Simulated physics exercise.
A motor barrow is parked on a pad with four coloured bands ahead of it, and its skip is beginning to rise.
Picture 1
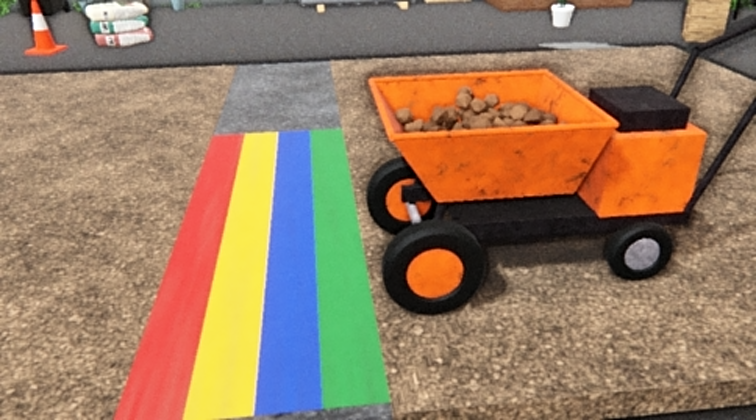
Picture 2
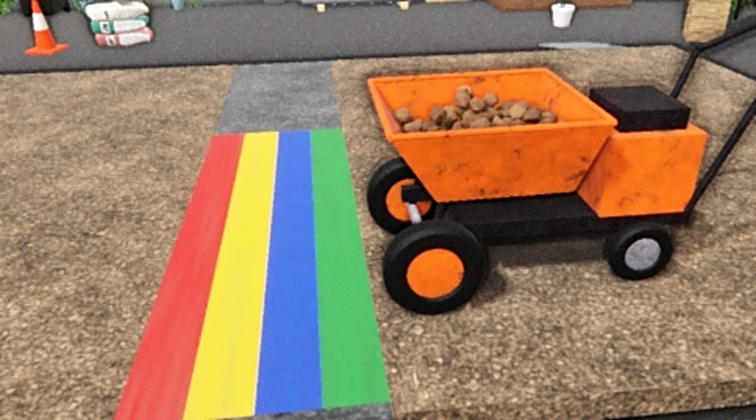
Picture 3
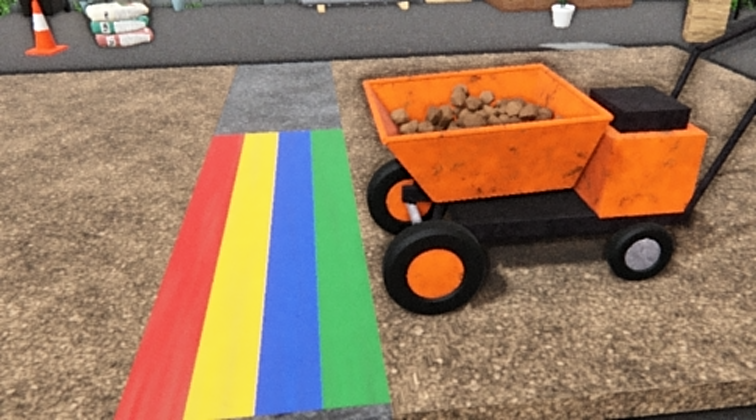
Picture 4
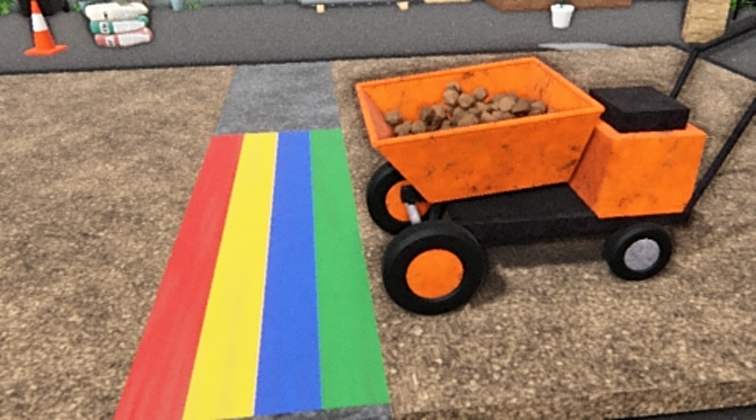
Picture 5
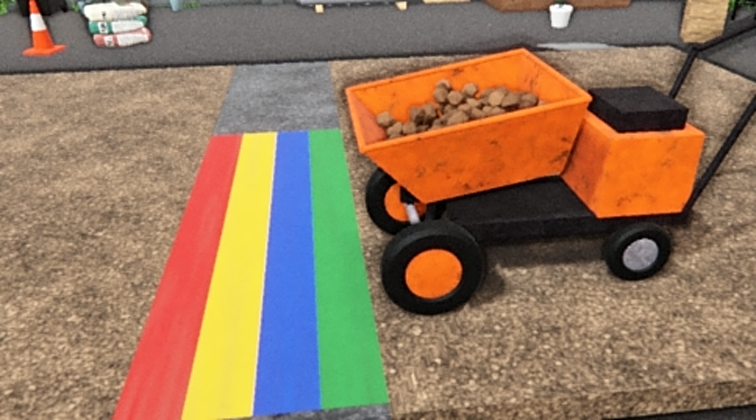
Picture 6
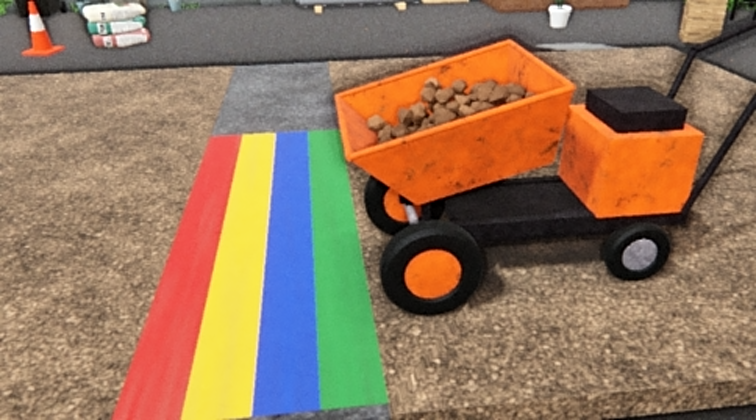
To begin with, an orange motor barrow with a level skip full of brown clods stands to the right of red, yellow, blue and green strips. The skip then shifts slightly left and tilts gradually, its right end rising away from the barrow's body, while the clods stay heaped inside.
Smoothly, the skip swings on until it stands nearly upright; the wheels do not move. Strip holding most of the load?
Yellow.
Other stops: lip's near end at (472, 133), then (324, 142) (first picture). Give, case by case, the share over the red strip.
Roughly 0 per cent, and 40 per cent.
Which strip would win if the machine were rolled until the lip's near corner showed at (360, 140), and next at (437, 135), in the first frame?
At the first spot the yellow strip, at the second blue.
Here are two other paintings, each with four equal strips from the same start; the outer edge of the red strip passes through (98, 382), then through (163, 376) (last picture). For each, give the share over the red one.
The first gives around 10 %, the second around 20 %.
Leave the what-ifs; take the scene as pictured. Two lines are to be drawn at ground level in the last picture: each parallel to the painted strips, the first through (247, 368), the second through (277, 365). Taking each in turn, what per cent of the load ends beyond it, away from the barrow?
Estimate, first then second: 50 %, 70 %.
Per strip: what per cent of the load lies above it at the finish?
Green strip = 0 %; blue strip = 15 %; yellow strip = 40 %; red strip = 15 %.
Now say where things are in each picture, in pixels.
In the first frame, lip of the skip (393, 138), level; top of the load (476, 124), clay clods; green strip (351, 352); blue strip (289, 358); yellow strip (227, 363); red strip (163, 369).
In the second frame, lip of the skip (391, 138), level; top of the load (475, 123).
In the third frame, lip of the skip (385, 141), tipped barely; top of the load (496, 123).
In the fourth frame, lip of the skip (376, 144), tipped a little; top of the load (489, 120).
In the fifth frame, lip of the skip (363, 150), tipped a little; top of the load (496, 117).
In the sixth frame, lip of the skip (350, 158), tipped clearly; top of the load (485, 94); green strip (349, 353); blue strip (287, 359); yellow strip (224, 364); red strip (160, 370).
Just after the last frame, skip tipped steeply; every one in the skip.
A moment on, skip tipped right over; almost all in the skip; just a few over the blue strip; just a few over the yellow strip.
Further on, skip tipped right over; roughly half in the skip; about a tenth over the blue strip; roughly a quarter over the yellow strip; about a tenth over the red strip; just a few off the paint.
When it is over, skip tipped right over; roughly a quarter in the skip; not one over the green strip; roughly a quarter over the blue strip; roughly a third over the yellow strip; about a tenth over the red strip; just a few off the paint.
